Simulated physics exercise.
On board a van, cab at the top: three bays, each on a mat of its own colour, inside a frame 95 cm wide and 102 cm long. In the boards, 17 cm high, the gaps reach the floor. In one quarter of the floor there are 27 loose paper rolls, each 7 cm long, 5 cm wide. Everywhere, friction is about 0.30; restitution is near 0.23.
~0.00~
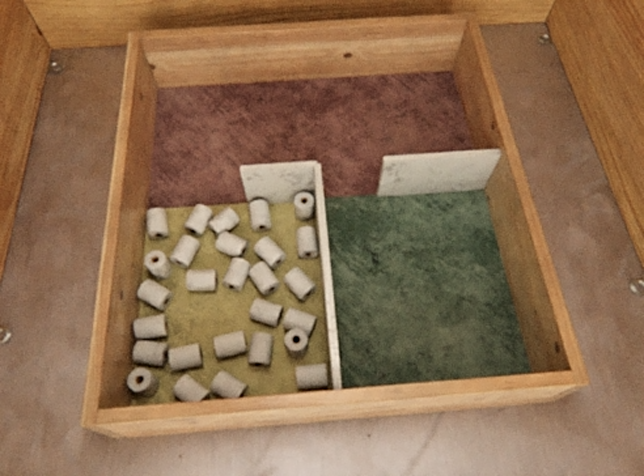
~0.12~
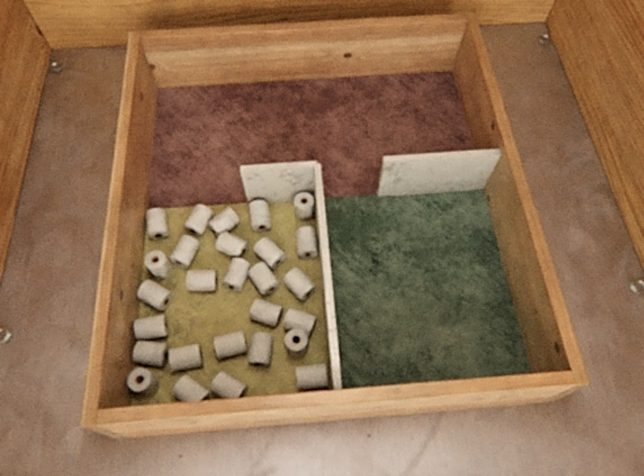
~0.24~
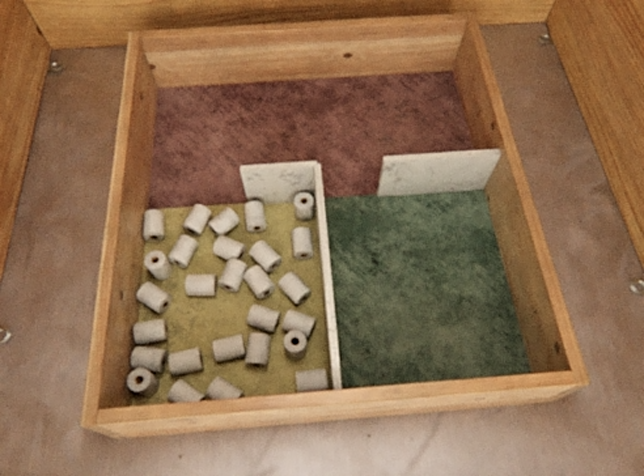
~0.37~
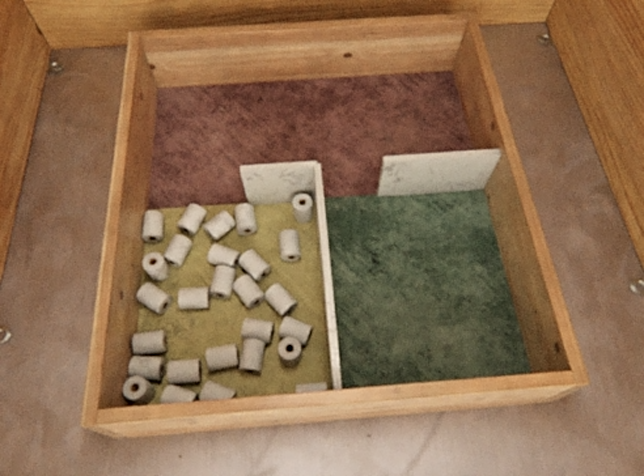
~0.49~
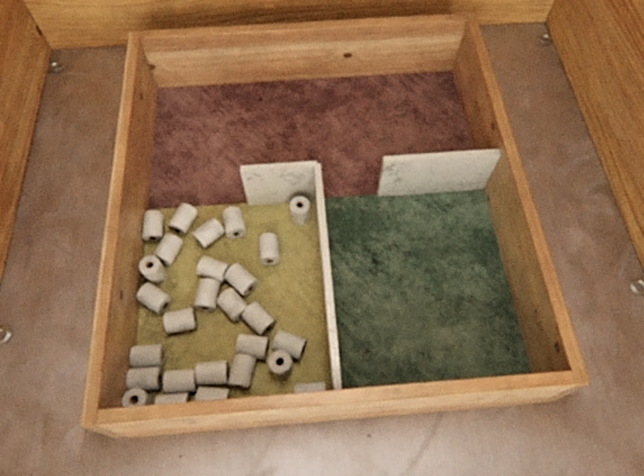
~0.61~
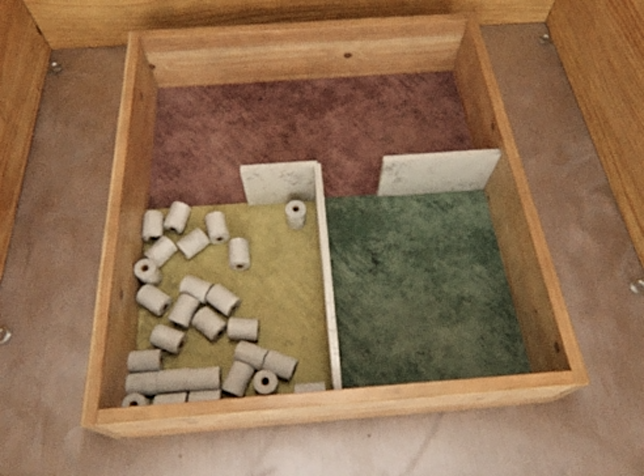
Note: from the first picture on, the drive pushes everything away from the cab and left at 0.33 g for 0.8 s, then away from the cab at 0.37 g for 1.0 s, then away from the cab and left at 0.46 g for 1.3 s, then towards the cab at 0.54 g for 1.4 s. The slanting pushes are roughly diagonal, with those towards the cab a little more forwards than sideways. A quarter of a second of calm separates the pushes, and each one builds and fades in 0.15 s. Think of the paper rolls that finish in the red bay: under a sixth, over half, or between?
Share finishing in the red bay: The greater part of them.
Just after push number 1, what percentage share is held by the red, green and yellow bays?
The split is red 0, green 0, yellow 100 percent.
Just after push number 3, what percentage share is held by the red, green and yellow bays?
Red 0, green 0, yellow 100 %.
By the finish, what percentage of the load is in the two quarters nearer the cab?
Share: About 80 in a hundred.
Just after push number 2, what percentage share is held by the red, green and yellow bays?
Result, in percent - red: 0, green: 0, yellow: 100.
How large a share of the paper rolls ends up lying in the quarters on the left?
About 100 %.
After push 1 (1.04 s), 27 in the yellow bay.
After push 2 (2.29 s), 27 in the yellow bay.
After push 3 (3.84 s), 27 in the yellow bay.
After push 4 (5.49 s), 22 in the red bay and 5 in the yellow bay.
When it is over (at 5.84 s), 22 in the red bay and 5 in the yellow bay. Asked share, 22 of 27, 81 per cent.
